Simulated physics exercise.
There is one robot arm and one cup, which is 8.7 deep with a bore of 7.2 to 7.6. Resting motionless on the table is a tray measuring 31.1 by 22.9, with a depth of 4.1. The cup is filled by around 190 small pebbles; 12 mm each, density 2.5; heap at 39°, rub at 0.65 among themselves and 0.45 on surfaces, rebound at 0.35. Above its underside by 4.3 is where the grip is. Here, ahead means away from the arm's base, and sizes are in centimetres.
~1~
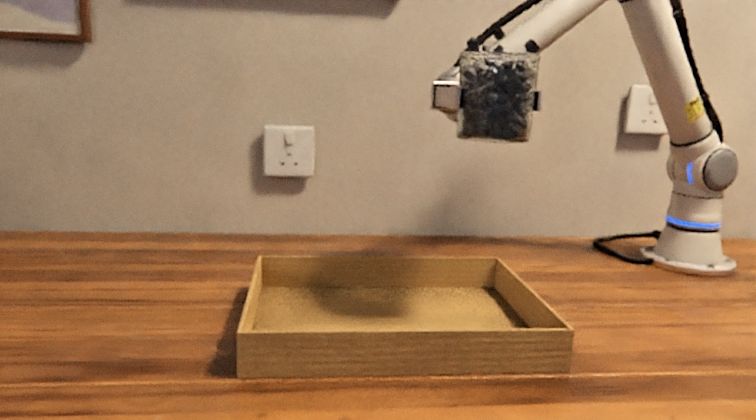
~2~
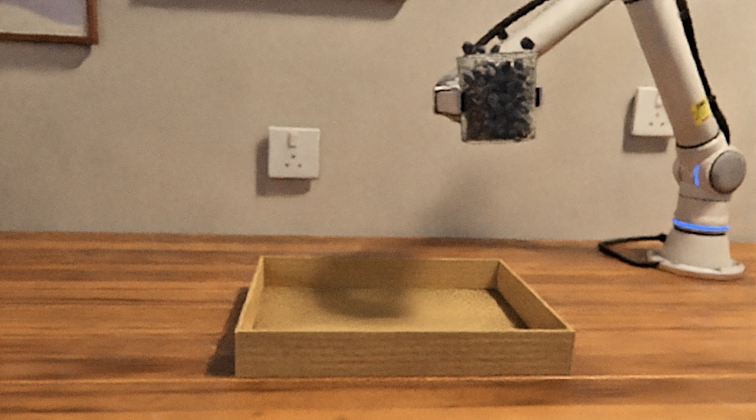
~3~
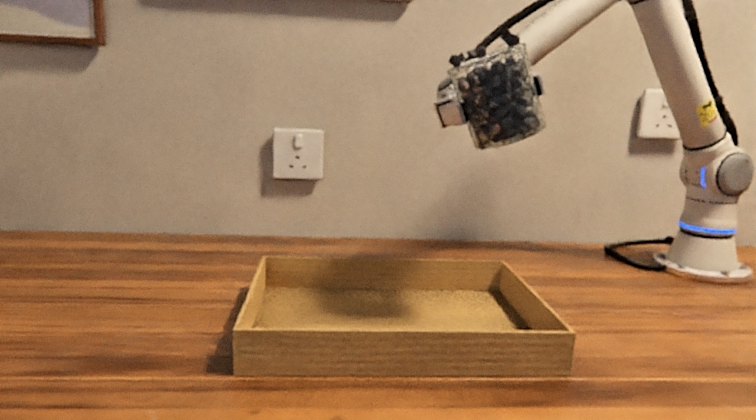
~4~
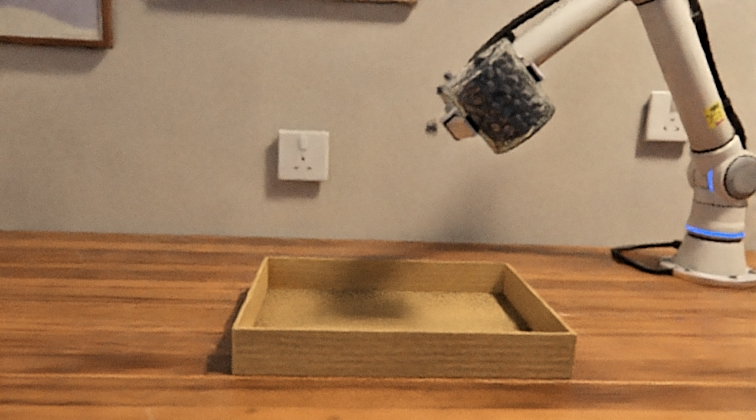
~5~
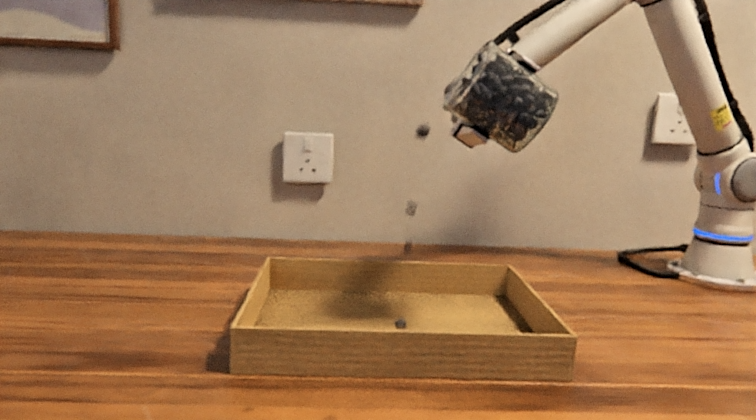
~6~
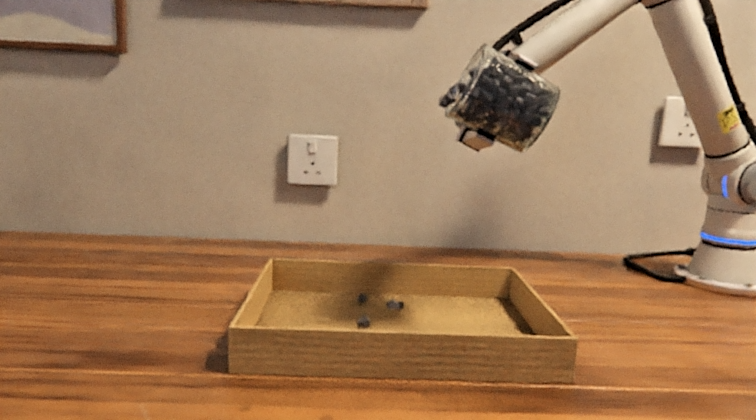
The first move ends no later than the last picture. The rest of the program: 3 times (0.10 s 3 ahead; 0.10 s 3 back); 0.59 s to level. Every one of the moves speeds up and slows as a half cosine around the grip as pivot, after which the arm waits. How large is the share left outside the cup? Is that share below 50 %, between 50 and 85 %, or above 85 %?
The share is below 50 %.
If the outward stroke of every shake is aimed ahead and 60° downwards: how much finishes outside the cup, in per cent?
Roughly 10 percent of it.
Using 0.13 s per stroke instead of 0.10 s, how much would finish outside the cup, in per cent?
That would give around 15 per cent.
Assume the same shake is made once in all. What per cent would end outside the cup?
In that case, some 15 per cent.
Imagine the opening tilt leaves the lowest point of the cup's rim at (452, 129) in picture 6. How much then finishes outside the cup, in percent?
I'd put it at roughly 70 %.
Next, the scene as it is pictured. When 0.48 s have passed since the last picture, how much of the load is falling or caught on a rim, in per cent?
It amounts to roughly 8 in a hundred.
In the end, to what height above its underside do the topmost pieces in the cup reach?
It reaches close to 8.5 cm in the end.
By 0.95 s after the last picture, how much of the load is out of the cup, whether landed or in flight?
I'd put it at some 30 percent.
Then, 0.48 s later, tilted 65° forward, highest piece 27 above the table; 145 in the cup, 31 in the tray, 15 in flight or on a rim.
Then, 0.95 s later, tilted 23° forward, highest piece 29 above the table; 132 in the cup, 59 in the tray.
Then, 1.39 s later, level, highest piece 30 above the table; 132 in the cup, 59 in the tray.
Then, 2.44 s later, level, highest piece 30 above the table; 132 in the cup, 59 in the tray.
At rest, 132 in the cup, 59 in the tray. That is 31 % outside the cup.
